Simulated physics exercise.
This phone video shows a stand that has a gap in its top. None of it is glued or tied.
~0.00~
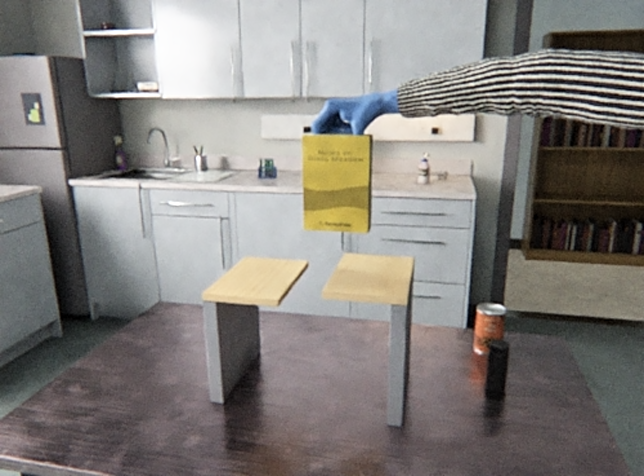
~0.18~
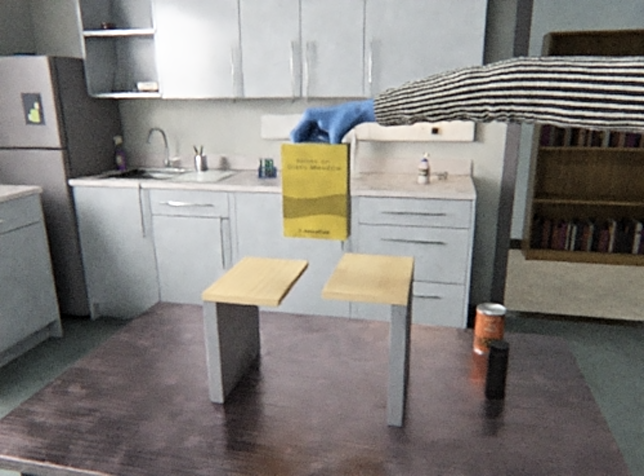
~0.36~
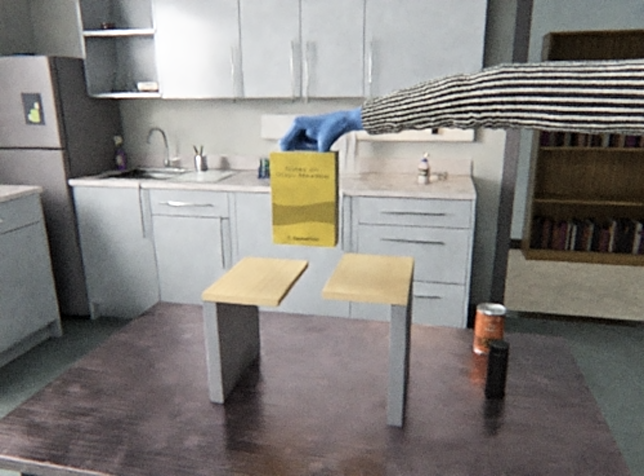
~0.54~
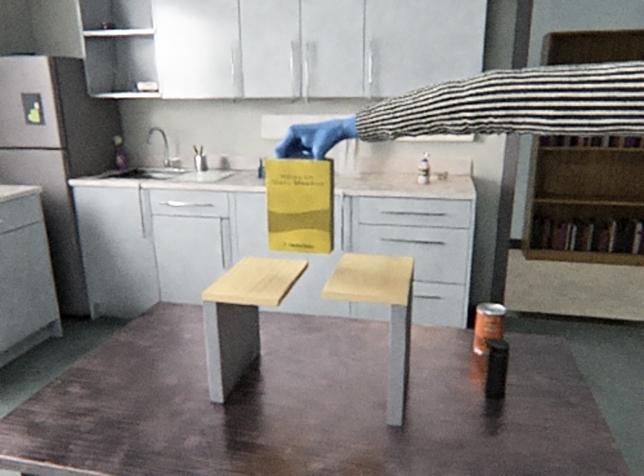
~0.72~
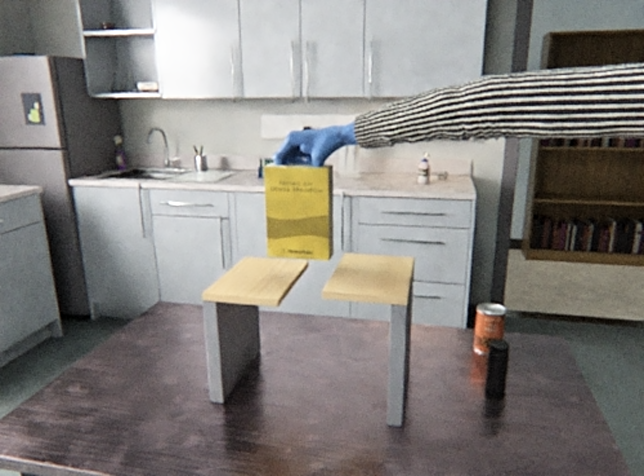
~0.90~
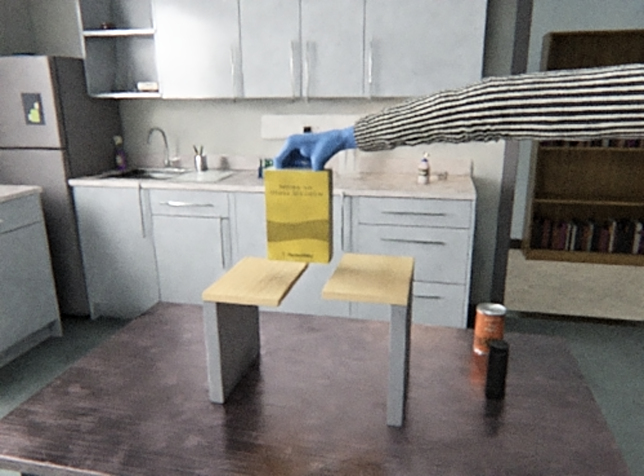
A yellow book, gripped from above by a blue-gloved hand on a striped-sleeved arm, moves left and slowly downward, then hangs upright just above the gap in a stand. The stand, with two pale wooden tops on grey supports, sits on a dark table, an orange-labelled can and black shaker at right. The still camera faces a kitchen with grey cabinets, a fridge at left and bookshelves at right.
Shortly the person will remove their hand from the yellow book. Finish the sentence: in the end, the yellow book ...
The yellow book stays up on the ledges.
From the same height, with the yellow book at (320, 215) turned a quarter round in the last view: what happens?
Result: Passes the gap.
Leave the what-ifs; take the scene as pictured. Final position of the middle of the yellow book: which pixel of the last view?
At about (315, 242).
After 1.10 s, yellow book slid a little near (300, 237).
After 1.20 s, yellow book tipped 9° from how it was near (307, 238).
At rest (1.9 s), moved from the start, yellow book; the other 2 in place. Seen from the same camera at the end, yellow book near (315, 242). The book is caught.
